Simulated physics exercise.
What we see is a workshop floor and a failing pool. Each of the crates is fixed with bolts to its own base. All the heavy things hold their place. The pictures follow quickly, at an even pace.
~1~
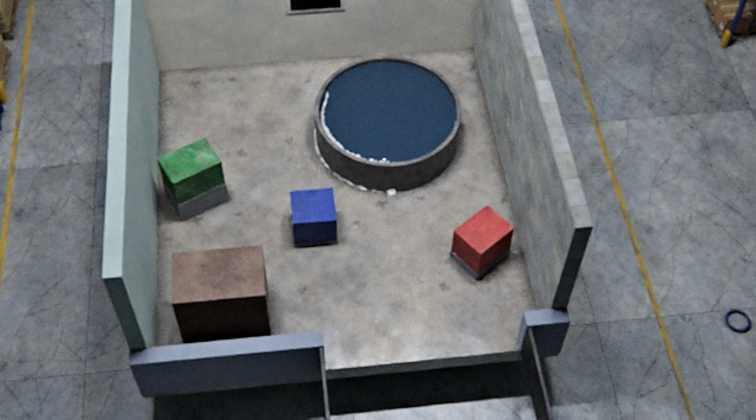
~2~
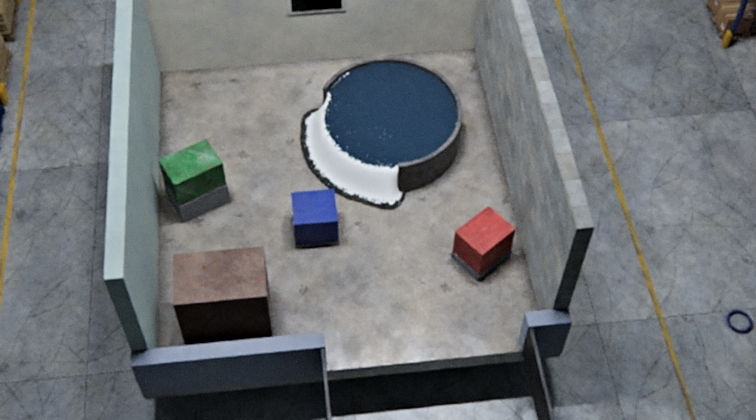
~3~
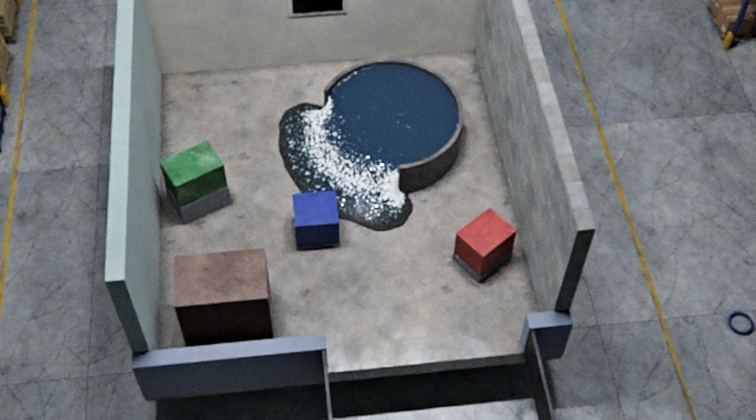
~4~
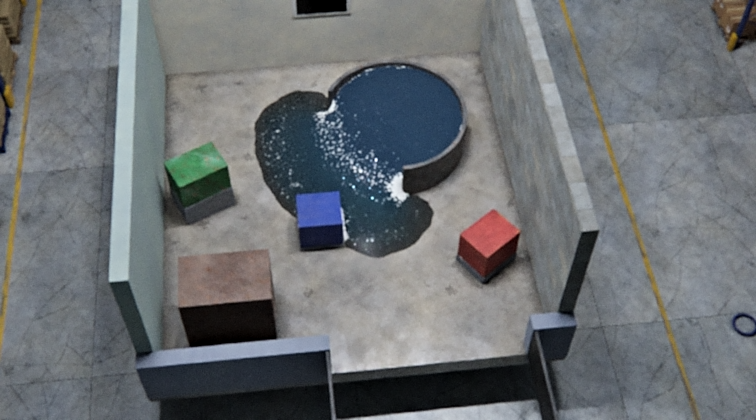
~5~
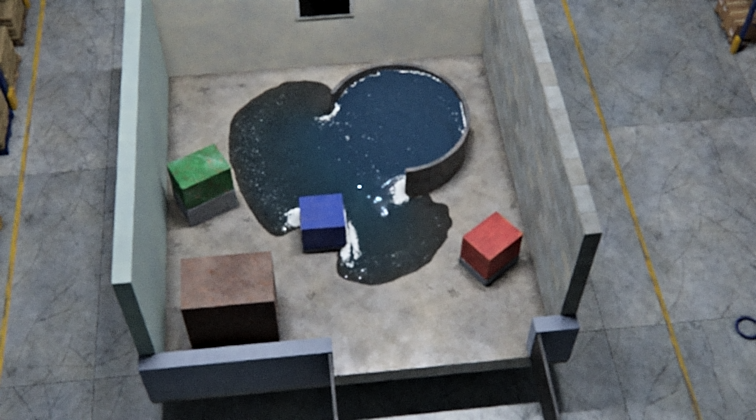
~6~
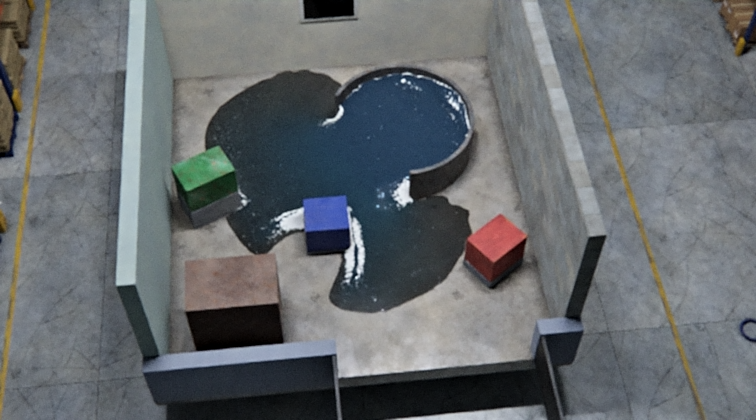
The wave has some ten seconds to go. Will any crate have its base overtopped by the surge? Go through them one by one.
Red crate: A dry one; green crate: A dry one; blue crate: A wet one.
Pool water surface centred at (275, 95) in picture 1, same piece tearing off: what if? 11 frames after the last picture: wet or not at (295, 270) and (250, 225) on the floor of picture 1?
Taking the spots in order: Swamped, swamped.
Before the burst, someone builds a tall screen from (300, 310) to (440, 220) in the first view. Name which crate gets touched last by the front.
Lab note: Final one reached is the one in red.
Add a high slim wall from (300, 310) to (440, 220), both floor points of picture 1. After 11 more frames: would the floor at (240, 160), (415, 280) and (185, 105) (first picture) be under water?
Outcome by spot, in order - watered, unwatered, watered.
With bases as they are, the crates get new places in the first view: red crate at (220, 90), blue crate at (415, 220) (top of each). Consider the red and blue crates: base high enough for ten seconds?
So the red crate one gets reached and the blue crate one gets reached.
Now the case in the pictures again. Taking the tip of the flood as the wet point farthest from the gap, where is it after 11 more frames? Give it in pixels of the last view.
I'd put it around (170, 379).
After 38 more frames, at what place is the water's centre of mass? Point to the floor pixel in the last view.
Point: (315, 191).
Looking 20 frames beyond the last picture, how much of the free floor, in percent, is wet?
That's roughly 75 per cent.
A moment on, water covers 55 % of the floor; the red crate water round its plinth, the green crate water round its plinth, the blue crate water round its plinth.
Next, water covers 65 % of the floor; the red crate water round its plinth, the green crate water round its plinth, the blue crate water round its plinth.
Then, water covers 75 % of the floor; the red crate water round its plinth, the green crate water round its plinth, the blue crate water round its plinth.
Later, water covers 95 % of the floor; the red crate water round its plinth, the green crate water round its plinth, the blue crate water round its plinth.
In the end, water covers 100 % of the floor; the red crate stayed above the water, the green crate stayed above the water, the blue crate was topped.
